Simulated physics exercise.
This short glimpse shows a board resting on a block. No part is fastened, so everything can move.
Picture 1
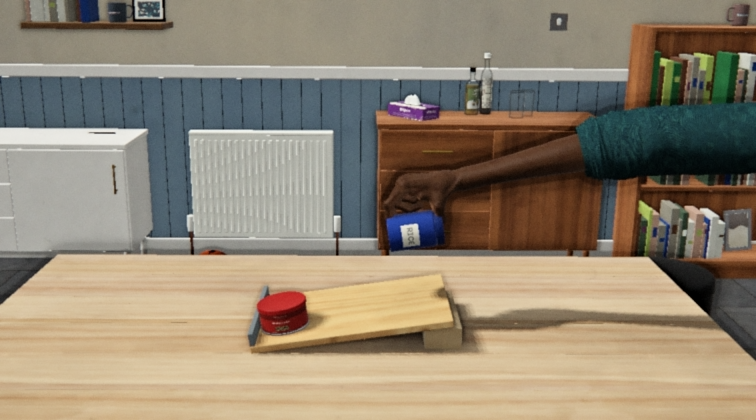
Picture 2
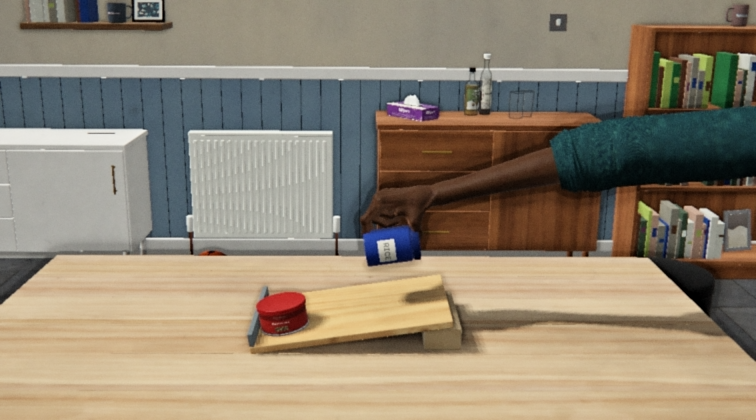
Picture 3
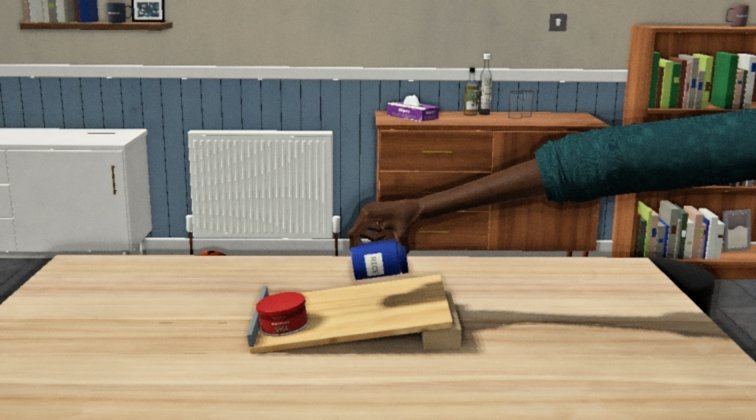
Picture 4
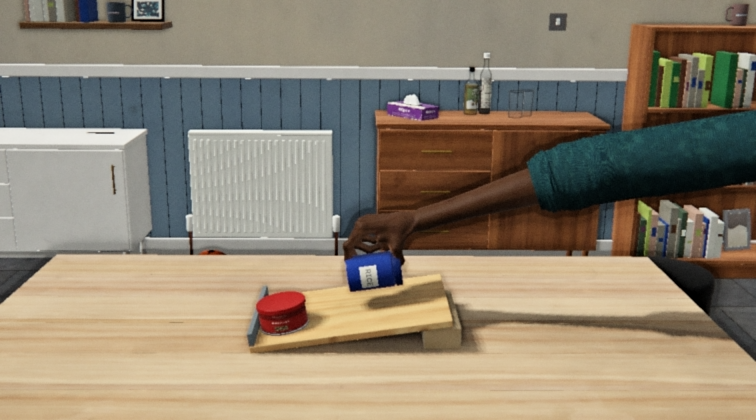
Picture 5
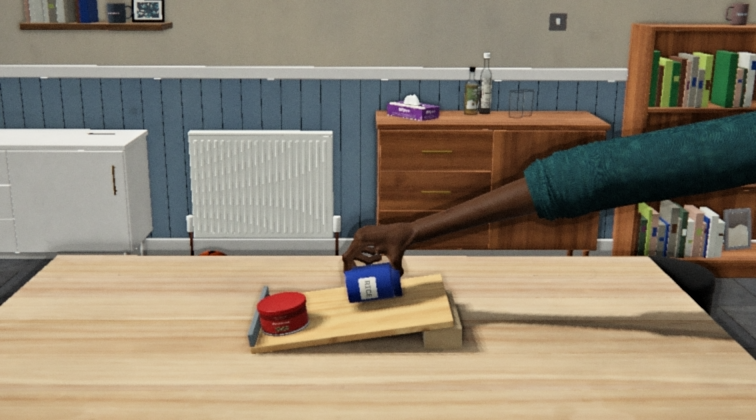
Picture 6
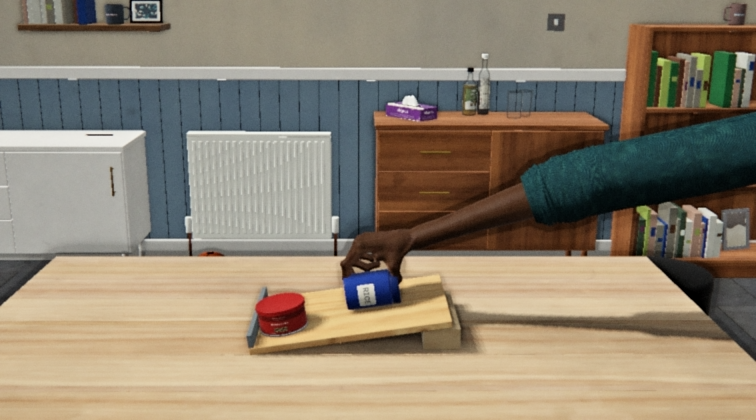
A blue jar, held on its side by a hand reaching in from the right, moves down and left over a tilted board propped on a block. The hand lowers it onto the sloping board, to the right of a red tub, and keeps hold of it.
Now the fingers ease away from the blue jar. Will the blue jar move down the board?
Not moving.
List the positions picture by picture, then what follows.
Coming down; blue jar (415, 230); red tub (284, 313), in the first picture.
Coming down; blue jar (392, 245); red tub (283, 314), in the second picture.
Coming down; blue jar (380, 259); red tub (283, 314), in the third picture.
Coming down; blue jar (374, 271); red tub (283, 313), in the fourth picture.
Coming down; blue jar (374, 282); red tub (284, 314), in the fifth picture.
Set down, still held; blue jar (372, 289); red tub (282, 314), in the sixth picture.
Then, 0.20 s past the last view, nothing moves.
Then, 0.50 s past the last view, blue jar resting near (372, 289).
Finally, both still in place. Final places as the last picture's camera would see them, blue jar near (372, 289). The blue jar keeps its place.
